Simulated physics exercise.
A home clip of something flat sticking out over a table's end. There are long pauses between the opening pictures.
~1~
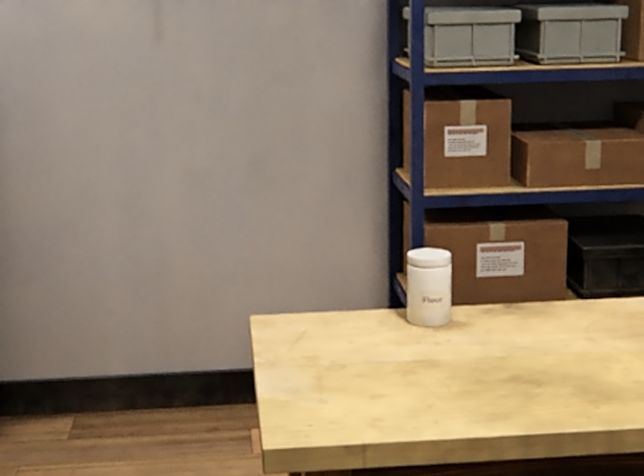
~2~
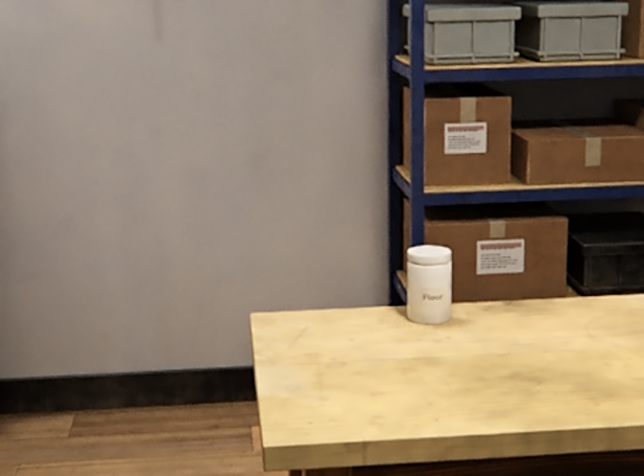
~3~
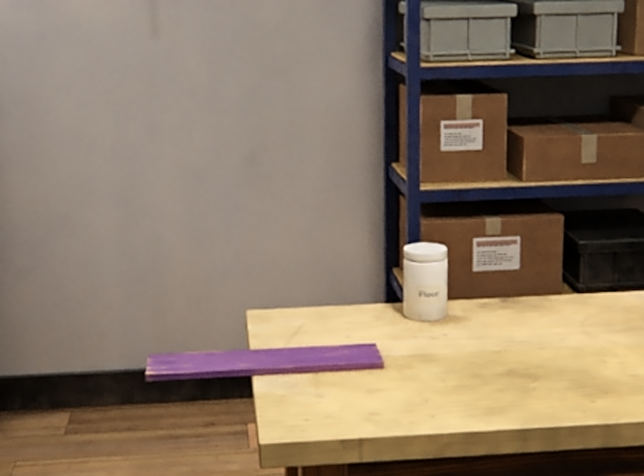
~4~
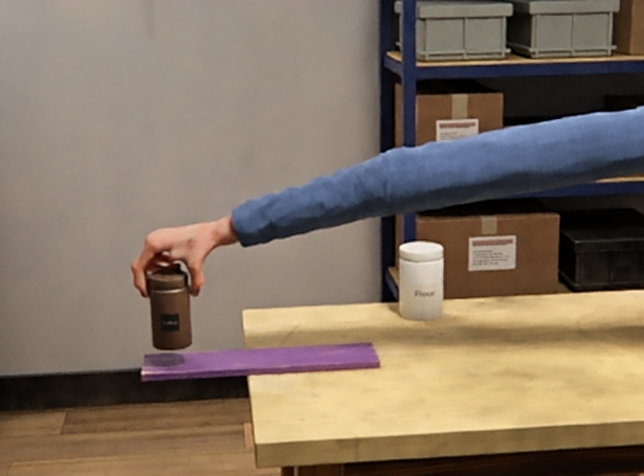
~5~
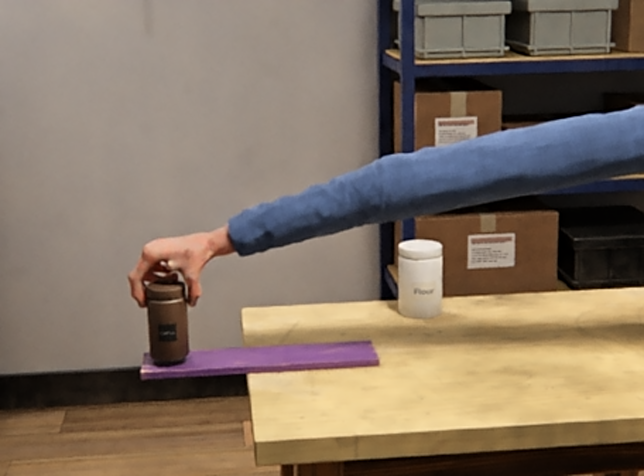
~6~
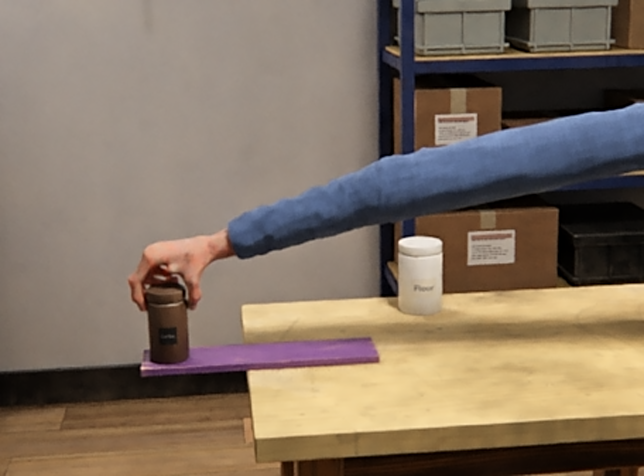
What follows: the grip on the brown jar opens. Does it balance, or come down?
In the end the board tips off the edge.
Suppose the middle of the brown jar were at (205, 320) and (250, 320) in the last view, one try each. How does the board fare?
First, it tips off the edge; second, it stays on the table.
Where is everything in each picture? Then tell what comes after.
In the first frame, the last thing is not in view yet; white jar (429, 287).
In the second frame, the last thing is not in view yet; white jar (429, 284).
In the third frame, the last thing is not in view yet; white jar (425, 281).
The fourth frame shows still above its spot; brown jar (170, 310); white jar (421, 281).
The fifth frame shows still above its spot; brown jar (168, 320); white jar (420, 279).
The sixth frame shows in place under the hand; brown jar (168, 323); white jar (420, 276).
Then, 0.50 s after the last picture, brown jar and purple board now down on the floor or falling.
Then, 0.70 s after the last picture, things are still on the move.
By the end, down on the floor or falling, brown jar and purple board; white jar in place. The board goes over.
